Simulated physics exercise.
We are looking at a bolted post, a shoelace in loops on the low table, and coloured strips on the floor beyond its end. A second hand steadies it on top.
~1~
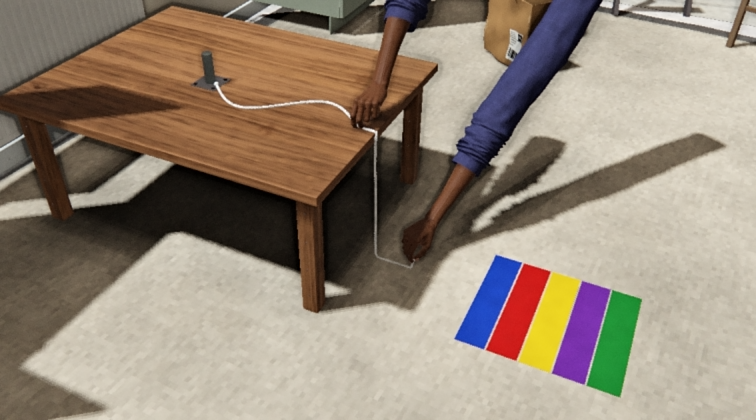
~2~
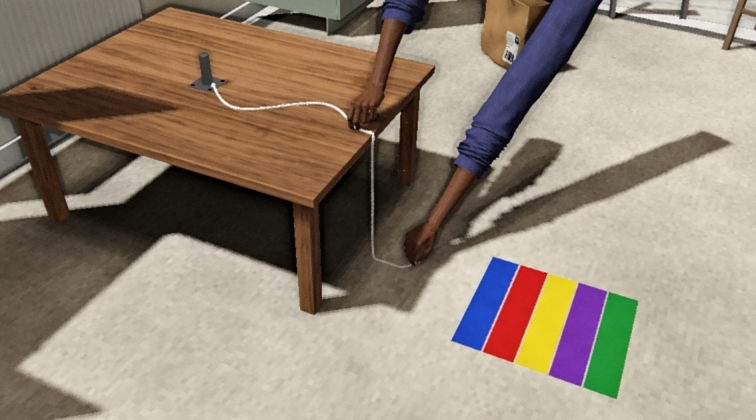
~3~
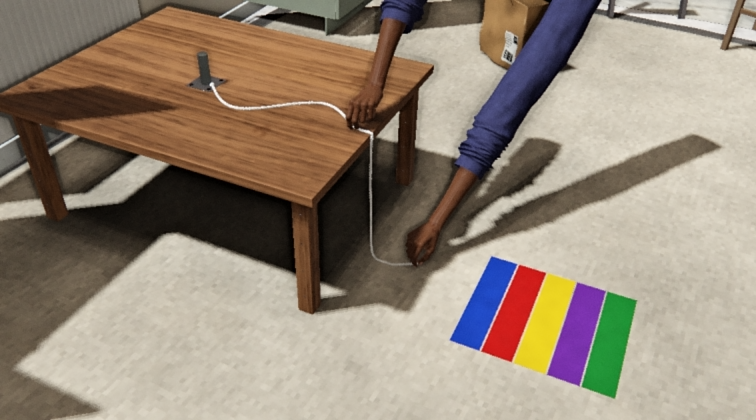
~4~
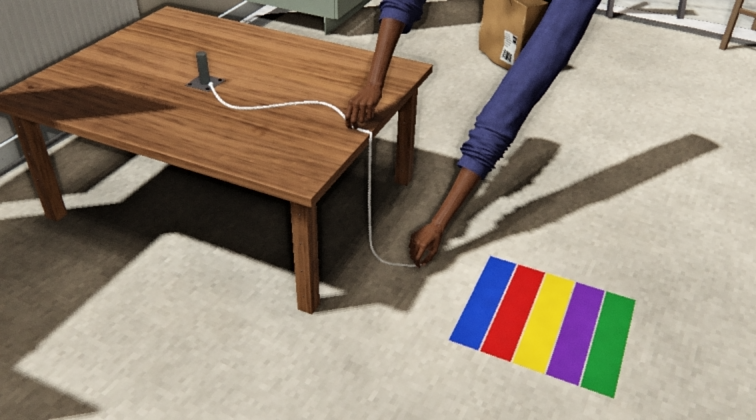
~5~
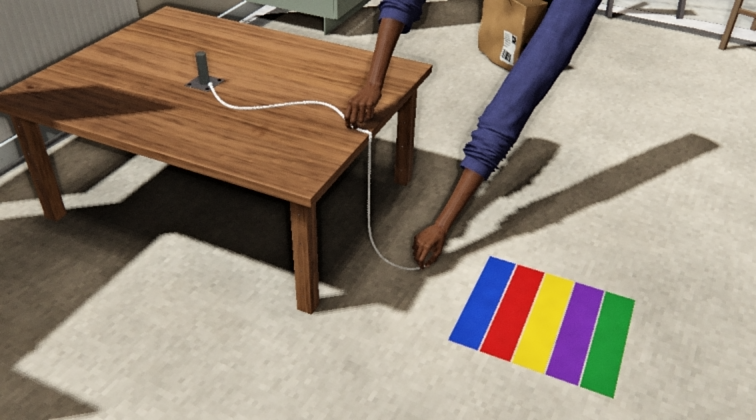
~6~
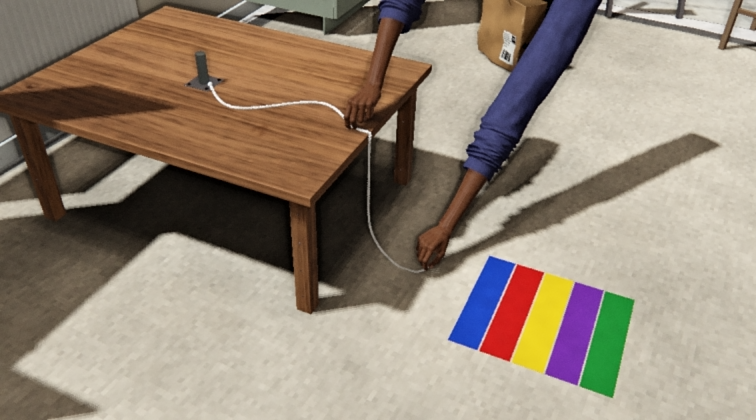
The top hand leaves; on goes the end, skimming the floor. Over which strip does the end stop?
Over yellow.
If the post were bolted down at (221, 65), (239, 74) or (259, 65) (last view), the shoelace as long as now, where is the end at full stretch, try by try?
Near (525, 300), (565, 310) and (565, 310).
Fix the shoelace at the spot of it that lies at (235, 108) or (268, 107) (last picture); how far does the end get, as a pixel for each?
In that order: (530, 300) and (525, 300).
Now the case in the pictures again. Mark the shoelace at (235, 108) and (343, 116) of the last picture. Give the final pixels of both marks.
The first at (259, 98), the second at (364, 128).
Soon after, end near (480, 284); over blue.
After that, end near (521, 297); over red.
At the stop, end near (545, 305); over yellow. The end stops over the yellow strip.
